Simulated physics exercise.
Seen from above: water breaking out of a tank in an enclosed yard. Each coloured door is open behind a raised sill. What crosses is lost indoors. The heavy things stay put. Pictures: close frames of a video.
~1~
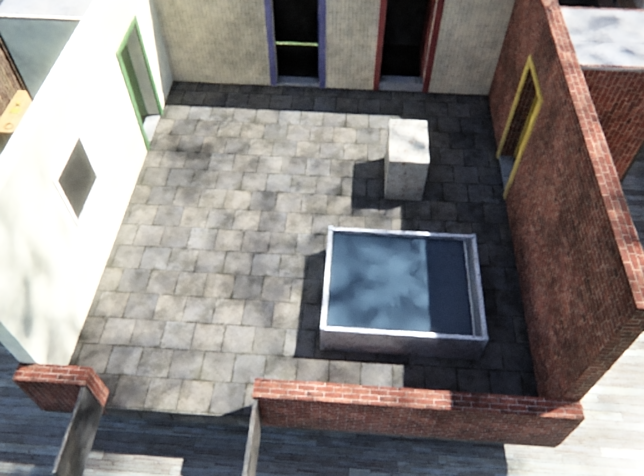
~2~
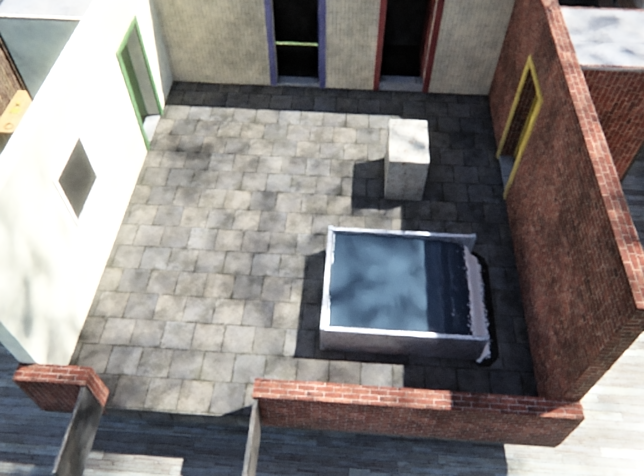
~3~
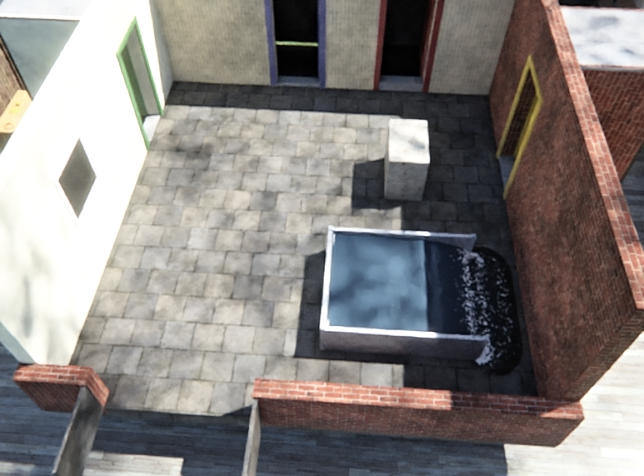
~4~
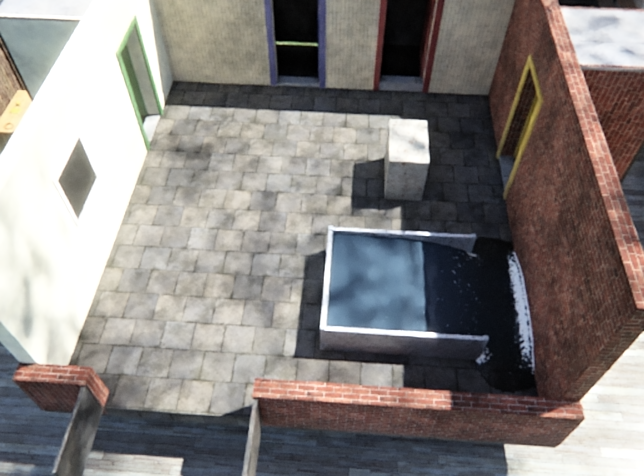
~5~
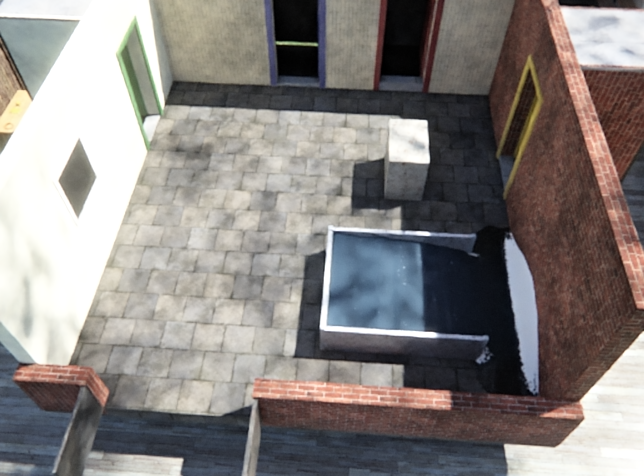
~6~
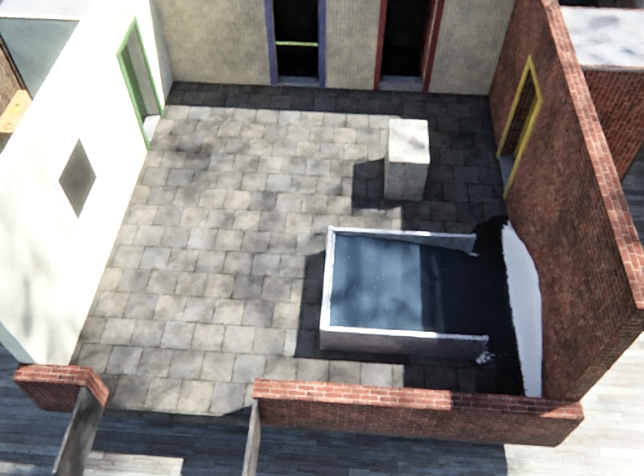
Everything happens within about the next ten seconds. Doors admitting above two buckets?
Yellow door: Within two buckets, green door: Within two buckets, red door: Within two buckets, blue door: Within two buckets.
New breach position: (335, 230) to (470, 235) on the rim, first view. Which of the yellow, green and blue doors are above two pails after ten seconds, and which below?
Yellow: Above the limit, green: Above the limit, blue: Above the limit.
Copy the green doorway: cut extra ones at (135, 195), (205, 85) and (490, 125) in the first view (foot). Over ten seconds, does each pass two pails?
In order: Stays within it, stays within it, tops the limit.
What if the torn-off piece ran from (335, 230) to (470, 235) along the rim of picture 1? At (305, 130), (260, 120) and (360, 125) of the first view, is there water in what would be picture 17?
Taking the points in order: Swamped, swamped and swamped.
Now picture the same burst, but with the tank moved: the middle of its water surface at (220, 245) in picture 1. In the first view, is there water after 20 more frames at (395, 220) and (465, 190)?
Points in order: Inundated; inundated.
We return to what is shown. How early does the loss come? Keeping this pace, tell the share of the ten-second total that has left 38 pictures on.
Roughly 50 percent.
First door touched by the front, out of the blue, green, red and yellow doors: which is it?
Clearly the yellow one.
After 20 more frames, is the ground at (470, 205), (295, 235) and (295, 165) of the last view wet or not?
Result, in the order given: Wetted / not wetted / not wetted.
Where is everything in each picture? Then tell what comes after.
In the first frame, still water in the open tank at (402, 283).
In the second frame, water pours out at (471, 300) and has run to a hidden place.
In the third frame, water pours out at (471, 301) and has run to (486, 252).
In the fourth frame, the front is at (511, 248), out from the gap at (471, 301).
In the fifth frame, the front is at (508, 231), out from the gap at (471, 301).
In the sixth frame, the front is at (506, 220), out from the gap at (471, 301).
A moment on, water covers 10 % of the floor; the yellow door wet at the sill, nothing in, the green door not reached, the red door not reached, the blue door not reached.
Next, water covers 20 % of the floor; the yellow door wet at the sill, nothing in, the green door not reached, the red door not reached, the blue door not reached.
Then, water covers 35 % of the floor; the yellow door wet at the sill, nothing in, the green door not reached, the red door wet at the sill, nothing in, the blue door not reached.
Later, water covers 60 % of the floor; the yellow door wet at the sill, nothing in, the green door not reached, the red door wet at the sill, nothing in, the blue door wet at the sill, nothing in.
In the end, water covers 90 % of the floor; the yellow door wet at the sill, nothing in, the green door under two buckets in, the red door wet at the sill, nothing in, the blue door wet at the sill, nothing in.
